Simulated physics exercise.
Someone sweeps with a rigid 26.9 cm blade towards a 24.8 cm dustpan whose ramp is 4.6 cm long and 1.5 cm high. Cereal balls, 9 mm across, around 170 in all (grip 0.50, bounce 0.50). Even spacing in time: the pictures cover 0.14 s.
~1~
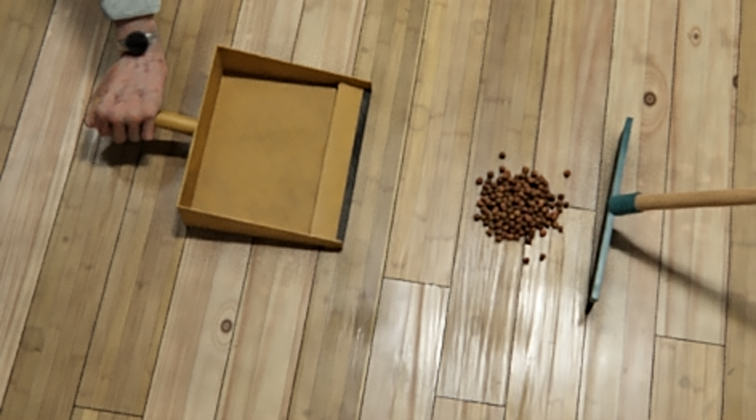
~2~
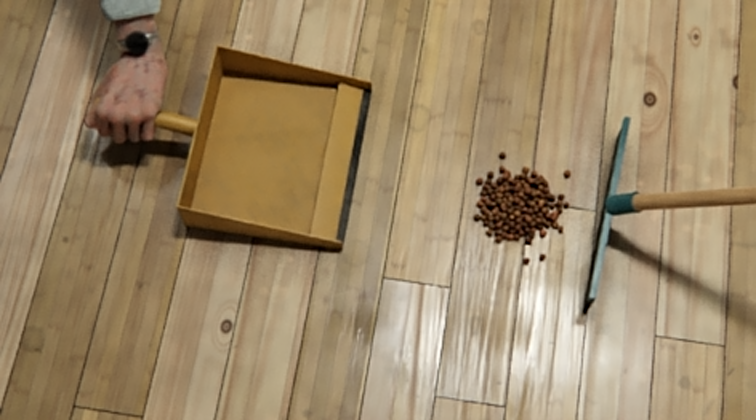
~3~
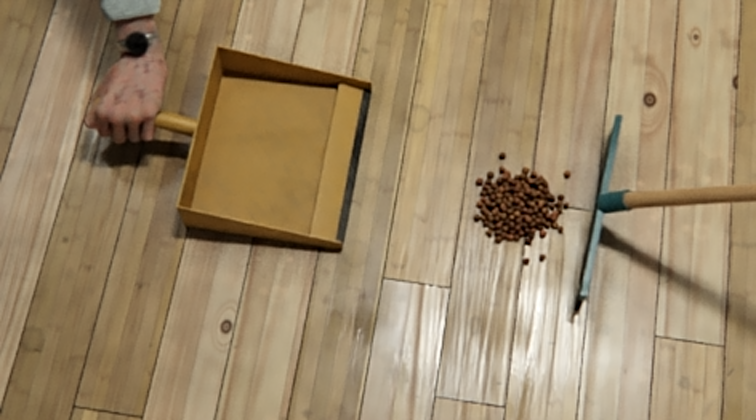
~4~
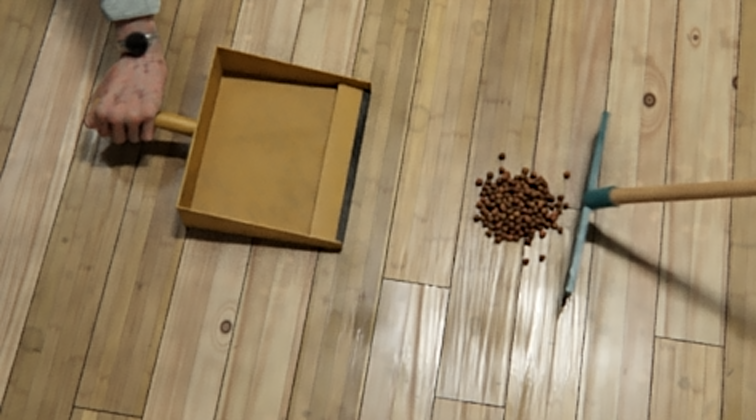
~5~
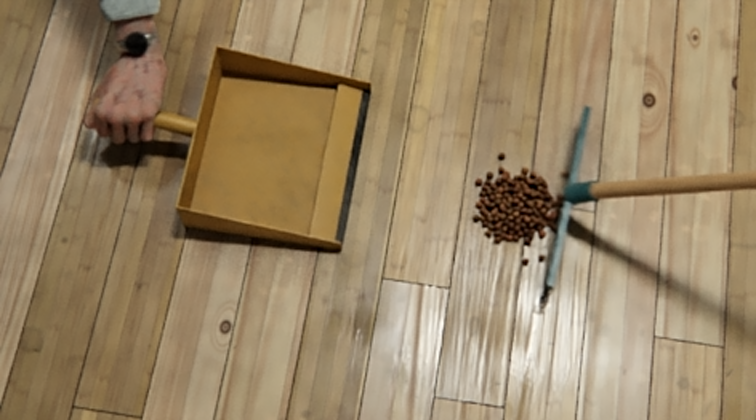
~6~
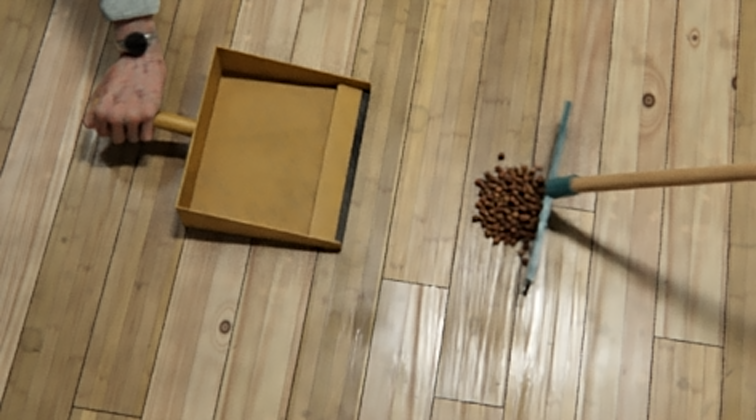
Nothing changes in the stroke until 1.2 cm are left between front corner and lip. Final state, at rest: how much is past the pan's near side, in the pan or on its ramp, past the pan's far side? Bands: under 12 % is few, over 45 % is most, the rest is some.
Near side: Few; pan: Most; far side: Few.
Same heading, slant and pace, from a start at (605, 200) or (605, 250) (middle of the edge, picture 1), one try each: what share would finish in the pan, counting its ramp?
Close to 55 in a hundred, then close to 55 in a hundred.
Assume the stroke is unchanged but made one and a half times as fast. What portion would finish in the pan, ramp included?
About 60 per cent.
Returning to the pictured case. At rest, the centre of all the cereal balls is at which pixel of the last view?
Resting centre estimate: Around (351, 153).
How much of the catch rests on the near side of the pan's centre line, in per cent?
Share: Approx. 40 %.
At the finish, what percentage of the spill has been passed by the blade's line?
About 0 per cent.
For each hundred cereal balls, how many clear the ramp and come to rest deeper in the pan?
Roughly 10 percent.
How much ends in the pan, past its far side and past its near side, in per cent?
Near side 5 %, pan 60 %, far side 5 %.
Then, 0.13 s after the last picture, middle of the blade 14 cm from the lip; 0 % over the lip, far side 0 %, near side 5 %.
Then, 0.22 s after the last picture, middle of the blade 6 cm from the lip; 0 % over the lip, far side 0 %, near side 5 %.
Then, 0.45 s after the last picture, middle of the blade 2 cm from the lip; 60 % over the lip, far side 5 %, near side 5 %.
In the end, near side 5 %, pan 60 %, far side 5 %, in front of the lip or behind the blade 35 %.
